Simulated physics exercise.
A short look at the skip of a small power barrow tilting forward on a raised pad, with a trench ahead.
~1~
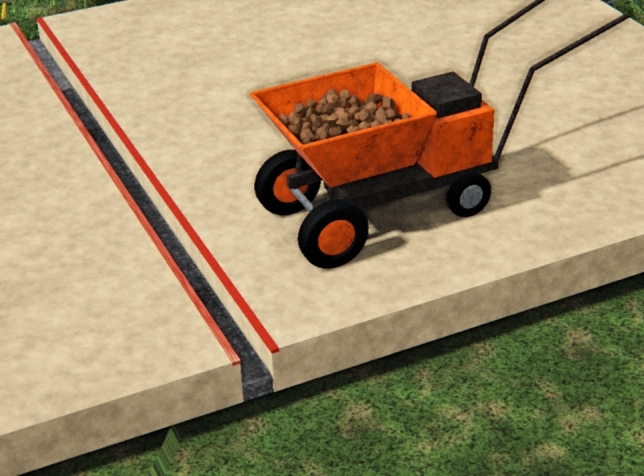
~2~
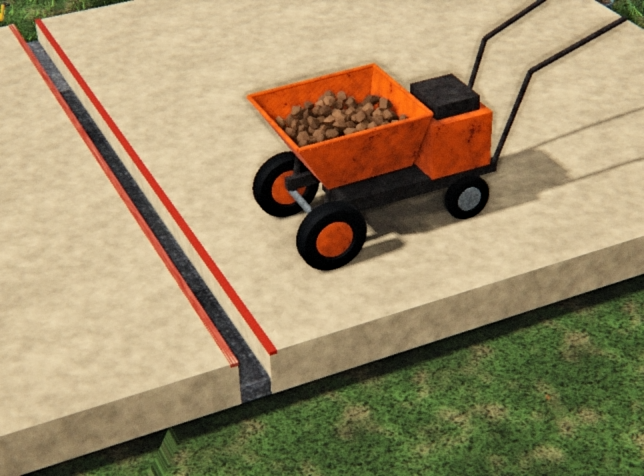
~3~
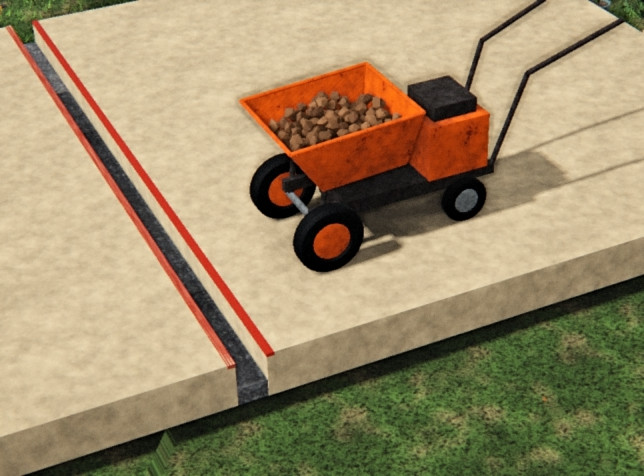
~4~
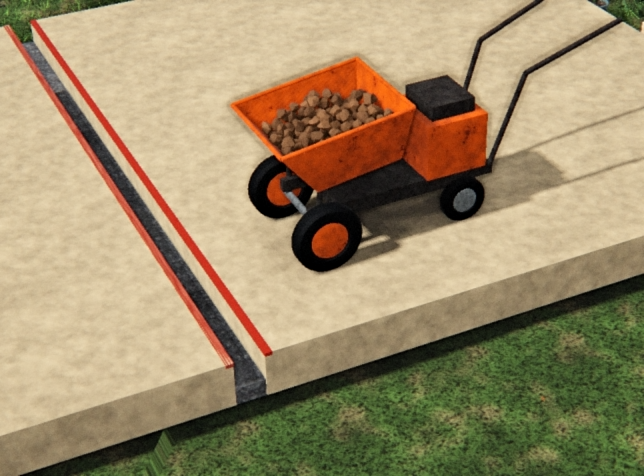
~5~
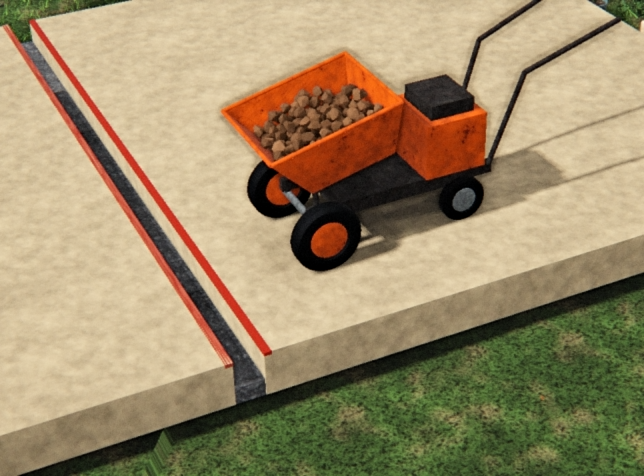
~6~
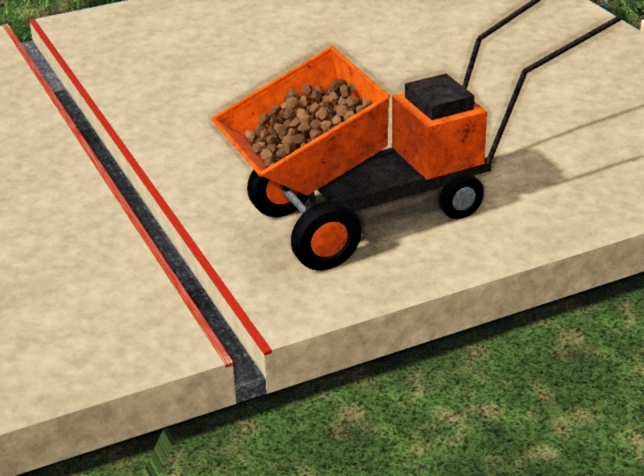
Orange power barrow standing on a raised pad near a narrow trench, its skip of brown clods gradually tilting forward to the left.
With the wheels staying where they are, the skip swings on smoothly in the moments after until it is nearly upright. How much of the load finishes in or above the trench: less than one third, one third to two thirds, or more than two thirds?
One third to two-thirds.
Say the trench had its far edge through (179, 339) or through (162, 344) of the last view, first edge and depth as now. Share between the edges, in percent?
I'd put it near 90 in a hundred, then near 100 in a hundred.
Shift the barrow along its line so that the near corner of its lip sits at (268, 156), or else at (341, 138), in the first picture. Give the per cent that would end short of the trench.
The first gives close to 0 per cent and the second 30 per cent.
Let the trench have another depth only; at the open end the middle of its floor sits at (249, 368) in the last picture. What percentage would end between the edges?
I'd put it at about 40 in a hundred.
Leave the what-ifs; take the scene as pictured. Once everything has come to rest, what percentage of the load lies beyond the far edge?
About 30 %.
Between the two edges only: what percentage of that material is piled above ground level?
Estimate: Around 30 %.
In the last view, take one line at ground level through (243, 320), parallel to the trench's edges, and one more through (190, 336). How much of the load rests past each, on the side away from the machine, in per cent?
Close to 80 and 20 per cent respectively.
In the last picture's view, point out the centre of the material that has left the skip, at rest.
(182, 272).
Soon after the last picture, skip tipped steeply; all in the skip.
A little later, skip tipped right over; most in the skip; a small part in or heaped over the trench; a small part beyond it; a stray few falling.
Later still, skip tipped right over; about a quarter in the skip; about half in or heaped over the trench; about a quarter beyond it.
At rest, skip tipped right over; about a quarter in the skip; a stray few short of the trench; about half in or heaped over the trench; about a third beyond it.
